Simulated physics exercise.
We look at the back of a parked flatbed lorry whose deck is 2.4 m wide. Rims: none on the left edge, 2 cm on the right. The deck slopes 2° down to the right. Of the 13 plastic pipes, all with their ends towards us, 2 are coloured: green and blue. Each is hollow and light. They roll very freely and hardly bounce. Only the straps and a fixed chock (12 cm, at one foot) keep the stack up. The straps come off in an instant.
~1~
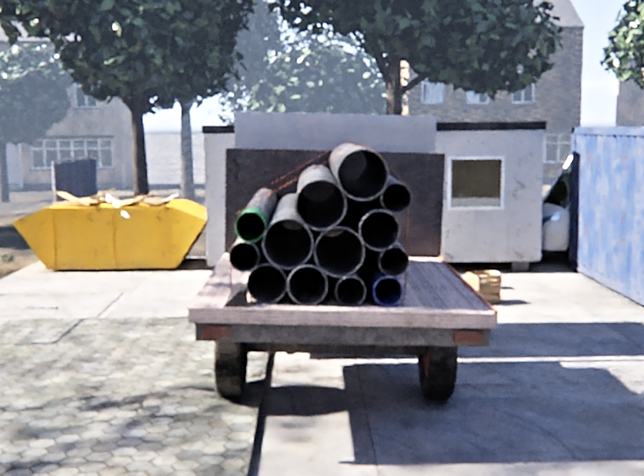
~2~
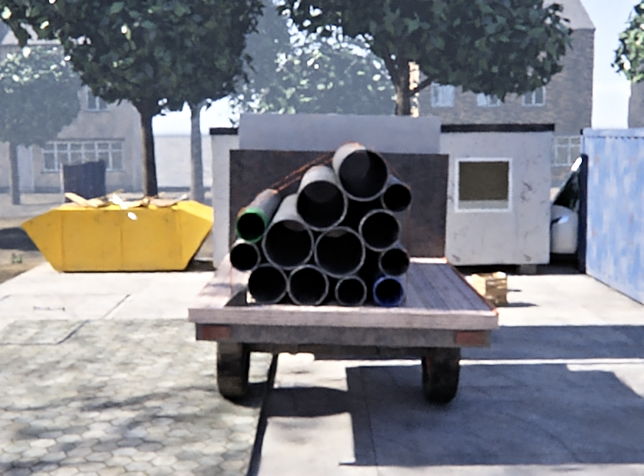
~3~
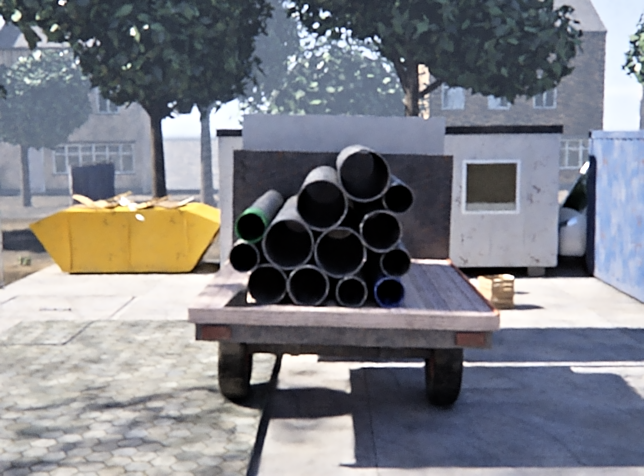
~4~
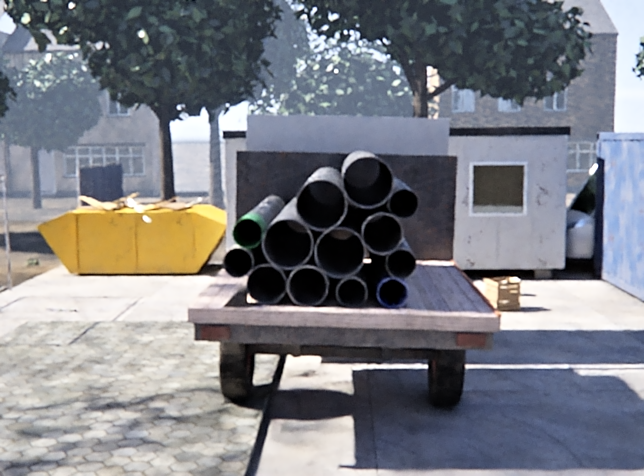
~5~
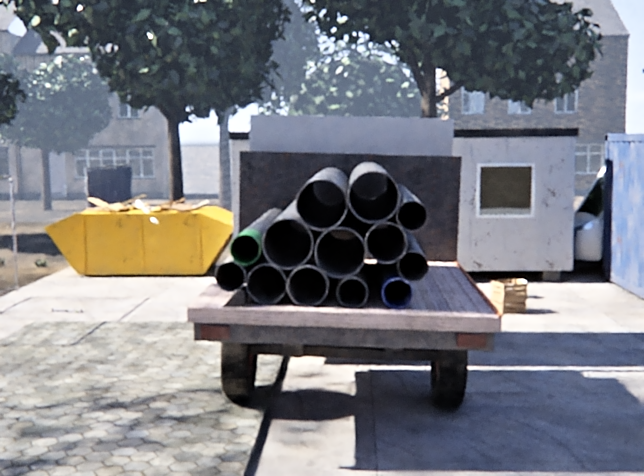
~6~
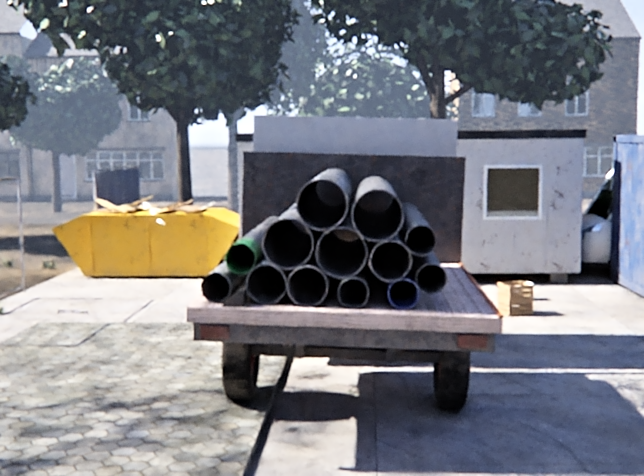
Pipes stacked on a parked flatbed slumping and spreading sideways once their strap is gone, a green one at left sinking.
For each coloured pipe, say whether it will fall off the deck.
Green goes over the edge, blue goes over the edge.
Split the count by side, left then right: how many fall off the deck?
Left 2, right 7.
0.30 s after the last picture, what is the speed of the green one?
Near 0.9 m/s.
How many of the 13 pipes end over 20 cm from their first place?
The count is 13.
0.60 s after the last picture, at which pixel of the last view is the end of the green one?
Around (177, 294).
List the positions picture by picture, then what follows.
The first picture shows green at (250, 227), blue at (389, 292); straps tight; chock at (242, 298); the deck slopes 2° down to the right; 4 of the 13 lie on the deck itself.
The second picture shows green at (250, 227), blue at (389, 293); straps tight.
The third picture shows green at (250, 228), blue at (390, 293); no straps.
The fourth picture shows green at (247, 234), blue at (393, 294); straps gone.
The fifth picture shows green at (245, 250), blue at (398, 294); straps gone.
The sixth picture shows green at (240, 259), blue at (404, 295); straps gone; chock at (241, 298).
Then, 0.3 s after the last picture, green is on the deck, 15 cm from the left edge, rolling left; blue is on the deck, 55 cm from the right edge, rolling right; 1 gone from the deck.
Then, 0.6 s after the last picture, green is dropping off the left side; blue is on the deck, 35 cm from the right edge, rolling right; 3 gone from the deck.
Then, 0.9 s after the last picture, green is dropping off the left side; blue is on the deck, 15 cm from the right edge, rolling right; 4 gone from the deck.
Then, 1.3 s after the last picture, green is down on the left; blue is dropping off the right side; 5 gone from the deck.
At rest (8.0 s after the last picture), green is on the ground to the left; blue is on the ground to the right; 9 gone from the deck.
